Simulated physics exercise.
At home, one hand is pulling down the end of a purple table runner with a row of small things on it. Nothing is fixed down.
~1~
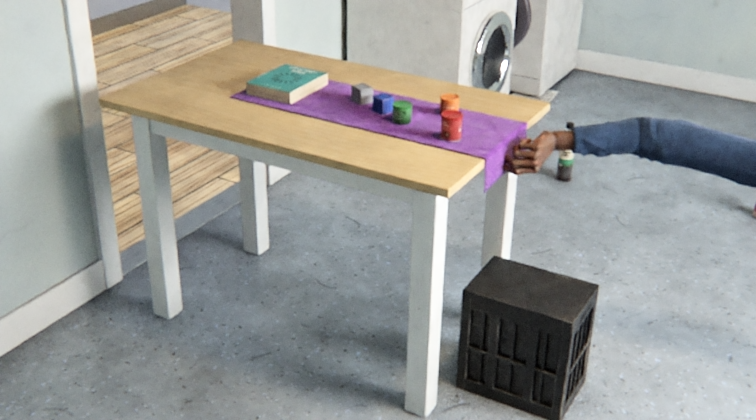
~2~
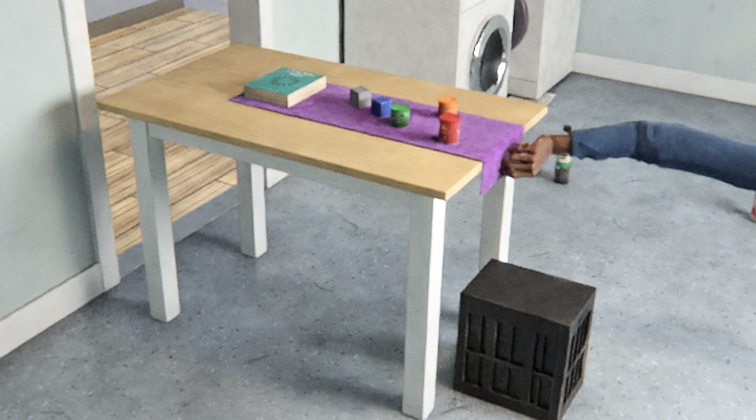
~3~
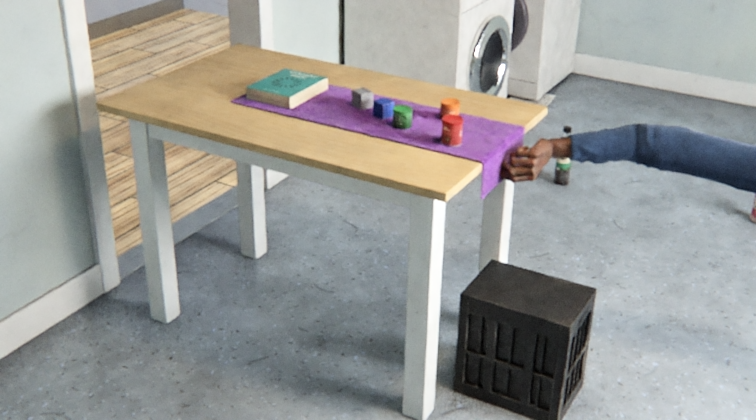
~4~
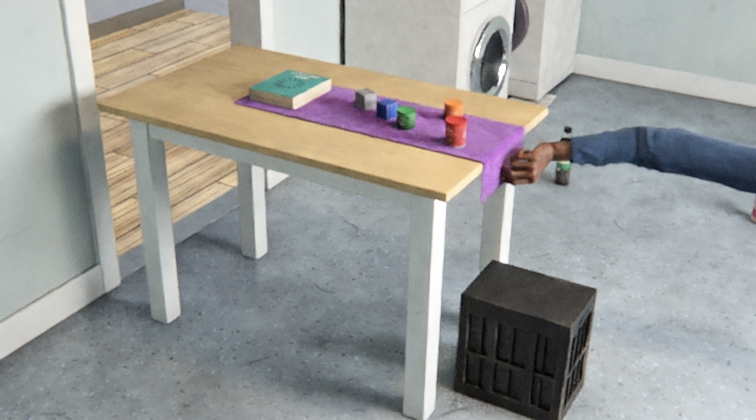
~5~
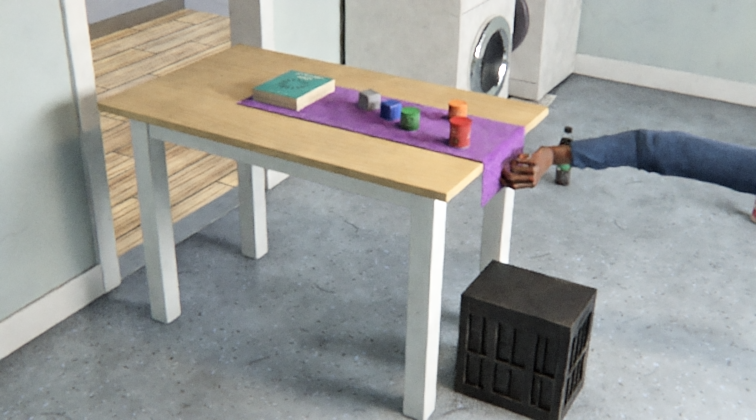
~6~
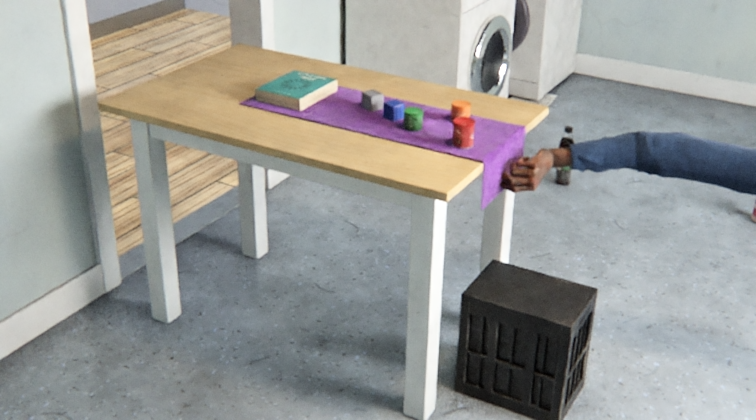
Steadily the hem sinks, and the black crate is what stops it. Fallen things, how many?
Off the edge: Three.
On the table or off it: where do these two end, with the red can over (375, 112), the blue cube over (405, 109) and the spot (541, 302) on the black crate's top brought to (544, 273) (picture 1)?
Red can: Still up. Blue cube: Still up.
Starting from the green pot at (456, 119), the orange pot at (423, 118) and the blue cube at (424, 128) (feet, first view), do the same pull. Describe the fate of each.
In the end the green pot is no longer up there, the orange pot is no longer up there and the blue cube is no longer up there.
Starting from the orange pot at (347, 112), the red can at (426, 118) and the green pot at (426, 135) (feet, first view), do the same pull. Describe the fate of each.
Short version: Orange pot stays, red can drops, green pot drops.
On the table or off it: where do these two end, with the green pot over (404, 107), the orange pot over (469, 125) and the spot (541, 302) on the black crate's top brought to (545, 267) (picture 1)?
As for the green pot, it stays in place; as for the orange pot, it leaves the top.
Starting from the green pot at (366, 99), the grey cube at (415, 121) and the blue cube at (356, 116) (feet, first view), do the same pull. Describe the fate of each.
The green pot? It stays where it is. The grey cube tips off, and the blue cube stays where it is.
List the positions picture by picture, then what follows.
In the first frame, hem (484, 193); red can (452, 114); orange pot (450, 97); green pot (402, 104); blue cube (384, 96); grey cube (362, 86); top of the crate (541, 302).
In the second frame, hem (480, 196); red can (450, 117).
In the third frame, hem (481, 200); orange pot (450, 101).
In the fourth frame, hem (481, 204); green pot (406, 109); top of the crate (539, 306).
In the fifth frame, hem (481, 208); blue cube (391, 102).
In the sixth frame, hem (481, 210); red can (464, 121); orange pot (461, 103); green pot (414, 111); blue cube (394, 103); grey cube (373, 93).
A little later, hem near (501, 219); all still up.
Next, hem near (499, 259); red can and orange pot gone.
Later still, hem on the crate; red can, orange pot and green pot gone.
When it is over, hem on the crate; red can, orange pot and green pot gone. It carries off three.
